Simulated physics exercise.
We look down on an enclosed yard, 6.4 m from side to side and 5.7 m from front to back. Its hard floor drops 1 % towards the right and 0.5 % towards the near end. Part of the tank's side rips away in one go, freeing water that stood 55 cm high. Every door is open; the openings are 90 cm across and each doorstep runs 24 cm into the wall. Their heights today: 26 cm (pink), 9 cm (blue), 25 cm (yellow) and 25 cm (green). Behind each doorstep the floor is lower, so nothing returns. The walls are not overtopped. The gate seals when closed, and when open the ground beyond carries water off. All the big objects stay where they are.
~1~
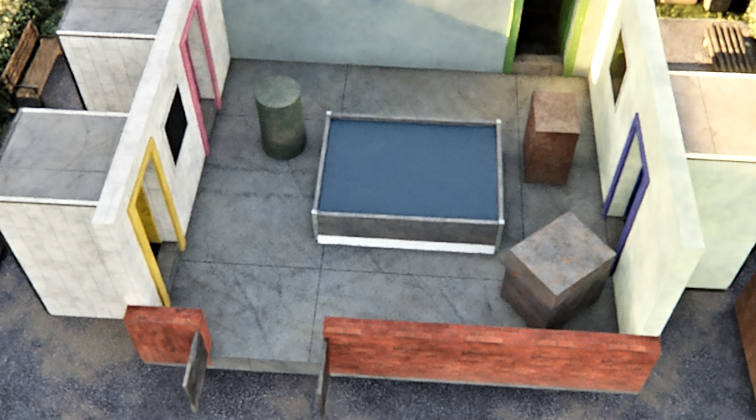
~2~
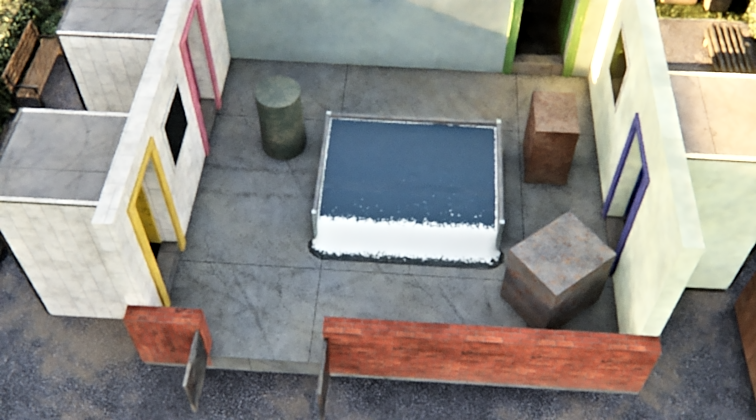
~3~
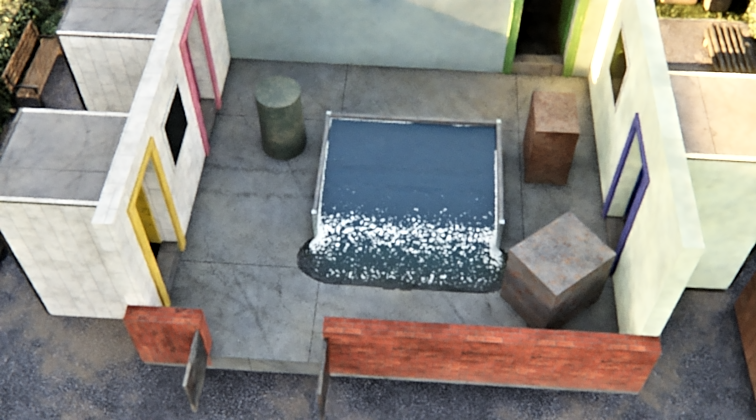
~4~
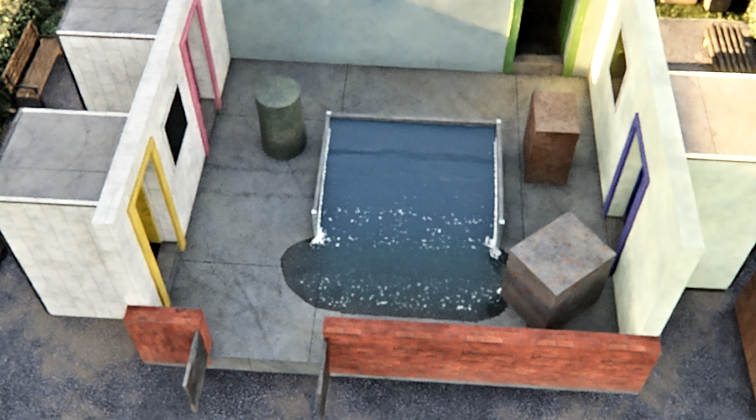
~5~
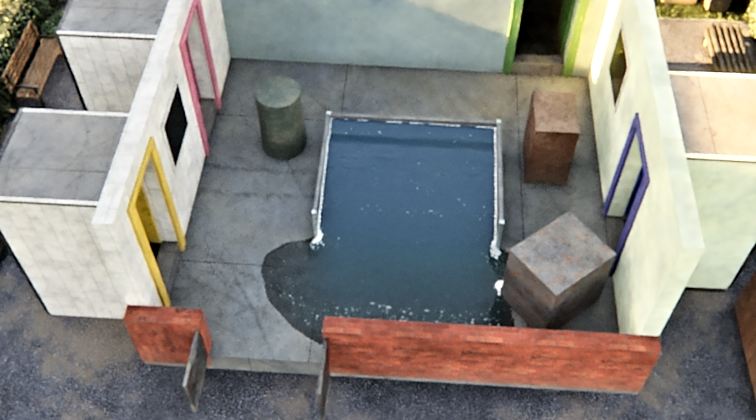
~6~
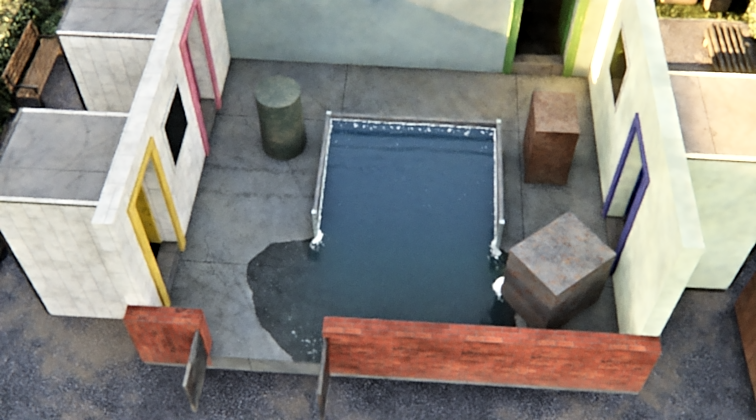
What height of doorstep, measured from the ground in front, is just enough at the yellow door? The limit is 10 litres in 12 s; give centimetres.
About 13.5 cm.
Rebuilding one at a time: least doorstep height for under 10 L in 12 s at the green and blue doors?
Roughly 10.5 cm at green and 8.0 cm at blue.
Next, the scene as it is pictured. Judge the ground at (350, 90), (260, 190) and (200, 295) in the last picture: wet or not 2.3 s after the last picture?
In turn: Not reached, dry, wet.
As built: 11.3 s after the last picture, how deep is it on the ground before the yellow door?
Roughly 4.5 cm deep.
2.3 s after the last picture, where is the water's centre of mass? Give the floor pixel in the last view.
At about (423, 275).
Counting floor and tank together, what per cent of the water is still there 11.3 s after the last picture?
Roughly 72 in a hundred.
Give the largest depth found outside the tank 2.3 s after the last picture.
About 38 cm.
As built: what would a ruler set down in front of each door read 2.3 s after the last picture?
In cm: Pink 0, blue 9, yellow 11, green 0.
Then, 0.7 s after the last picture water covers 30 % of the floor, deepest (43 cm) near (446, 355); it has not reached the yellow door.
Then, 2.3 s after the last picture water covers 40 % of the floor, deepest (38 cm) near (618, 366); 11 cm at the yellow door, 0 litres in over its 25 cm doorstep.
Then, 11.3 s after the last picture water covers 100 % of the floor, deepest (13 cm) near (618, 366); 4 cm at the yellow door, 0 litres in over its 25 cm doorstep.
At the yellow door as built, the water peaked near 18 cm, 2.9 s after the last picture.
Run again over the same 12 s with other heights there, 18 litres in over 12 cm, 3 litres over 16.5 cm. The limit of 10 litres is kept from about 13.5 cm up.
